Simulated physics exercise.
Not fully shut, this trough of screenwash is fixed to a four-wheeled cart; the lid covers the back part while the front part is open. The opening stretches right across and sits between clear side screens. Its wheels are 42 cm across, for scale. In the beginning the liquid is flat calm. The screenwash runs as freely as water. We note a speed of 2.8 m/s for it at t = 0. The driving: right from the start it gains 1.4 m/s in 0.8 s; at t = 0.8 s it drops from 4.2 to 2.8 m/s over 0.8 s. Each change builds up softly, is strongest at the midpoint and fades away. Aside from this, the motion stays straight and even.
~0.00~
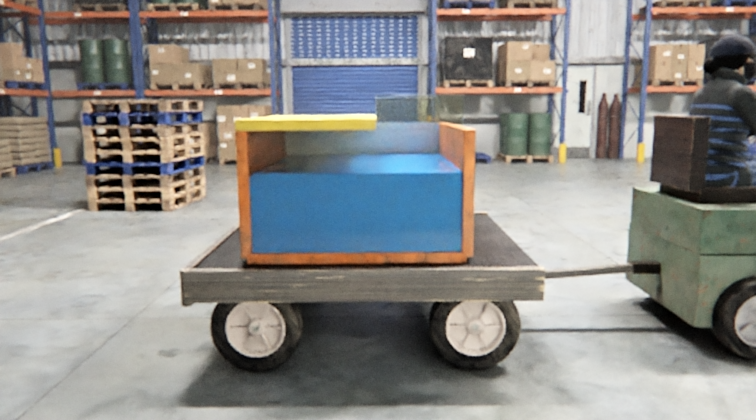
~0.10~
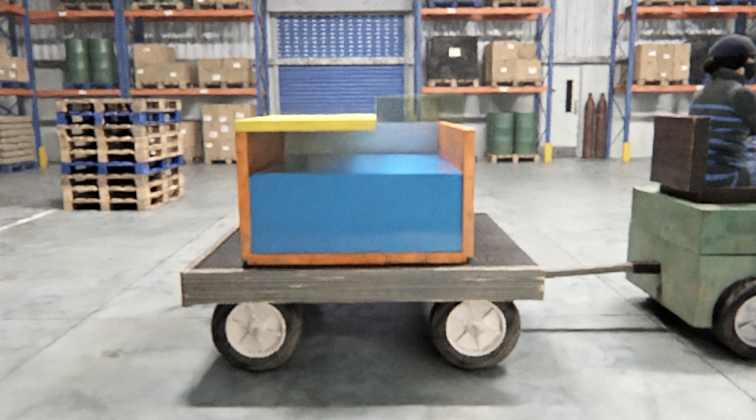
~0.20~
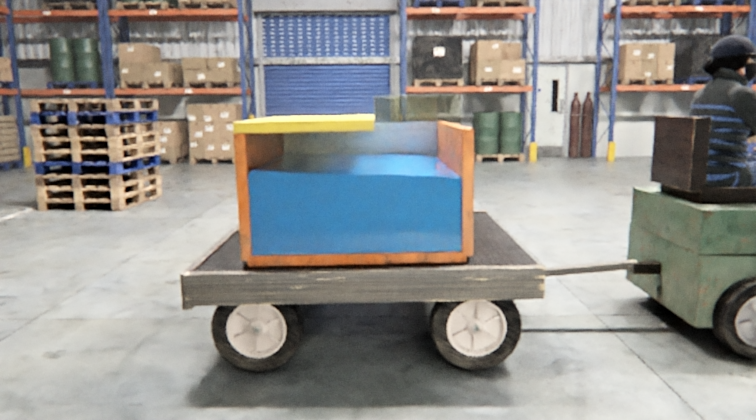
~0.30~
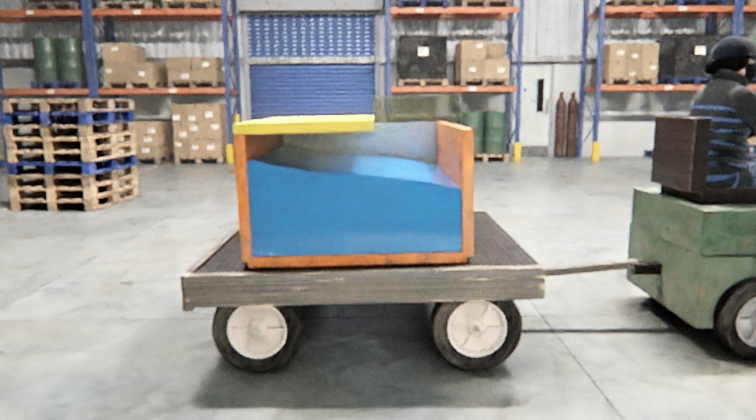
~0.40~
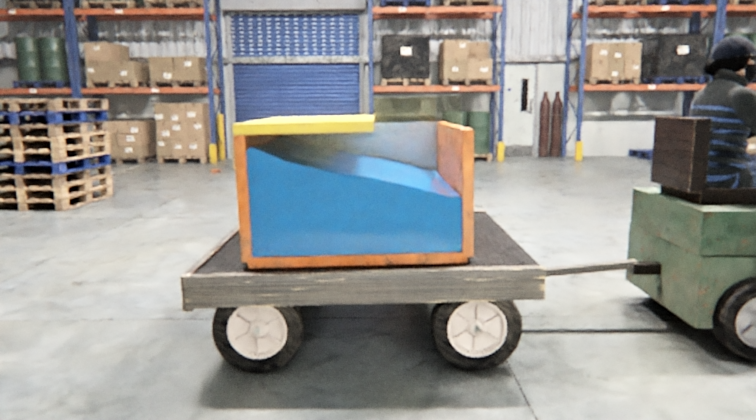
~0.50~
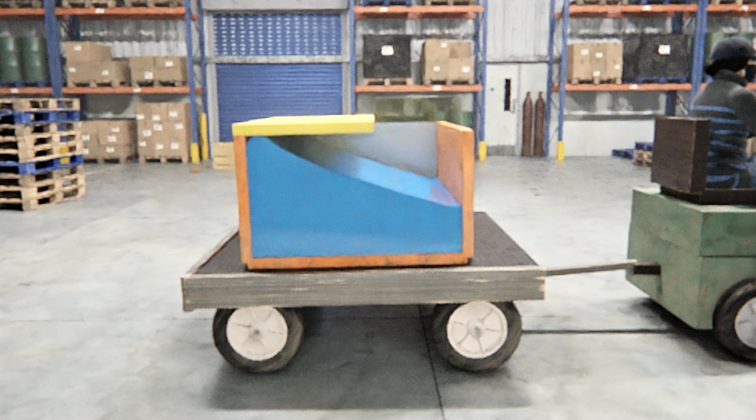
Blue liquid in a partly covered tank on a towed cart climbs toward the left wall.
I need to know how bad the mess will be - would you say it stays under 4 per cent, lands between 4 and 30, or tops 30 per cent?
I would say it lands between those.
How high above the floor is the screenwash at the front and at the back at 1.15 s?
Front: 58 cm; back: 24 cm.
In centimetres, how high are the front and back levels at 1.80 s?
Height at the front is 34 cm; height at the back is 28 cm.
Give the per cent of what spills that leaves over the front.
Share: Near 100%.
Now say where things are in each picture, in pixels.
The surface is at (446, 175) near the front wall; the surface is at (271, 175) near the back wall; the front is on the right; the opening runs from (376, 121) to (463, 120); a wheel hub at (254, 331), in the first frame.
The surface is at (446, 175) near the front wall; the surface is at (271, 175) near the back wall, in the second frame.
The surface is at (445, 180) near the front wall; the surface is at (270, 174) near the back wall, in the third frame.
The surface is at (445, 188) near the front wall; the surface is at (269, 167) near the back wall, in the fourth frame.
The surface is at (445, 197) near the front wall; the surface is at (269, 157) near the back wall, in the fifth frame.
The surface is at (445, 206) near the front wall; the surface is at (268, 142) near the back wall; a wheel hub at (256, 334), in the sixth frame.
After 1.15 s the surface stands 24 cm at the back and 57 cm at the front; 2 per cent is out, over the front.
After 1.80 s the surface stands 29 cm at the back and 34 cm at the front; 10 per cent is out, over the front.
After 2.40 s the surface stands 37 cm at the back and 29 cm at the front; 10 per cent is out, over the front.
After 4.49 s 10 per cent is out, over the front, 37 of 376 litres.
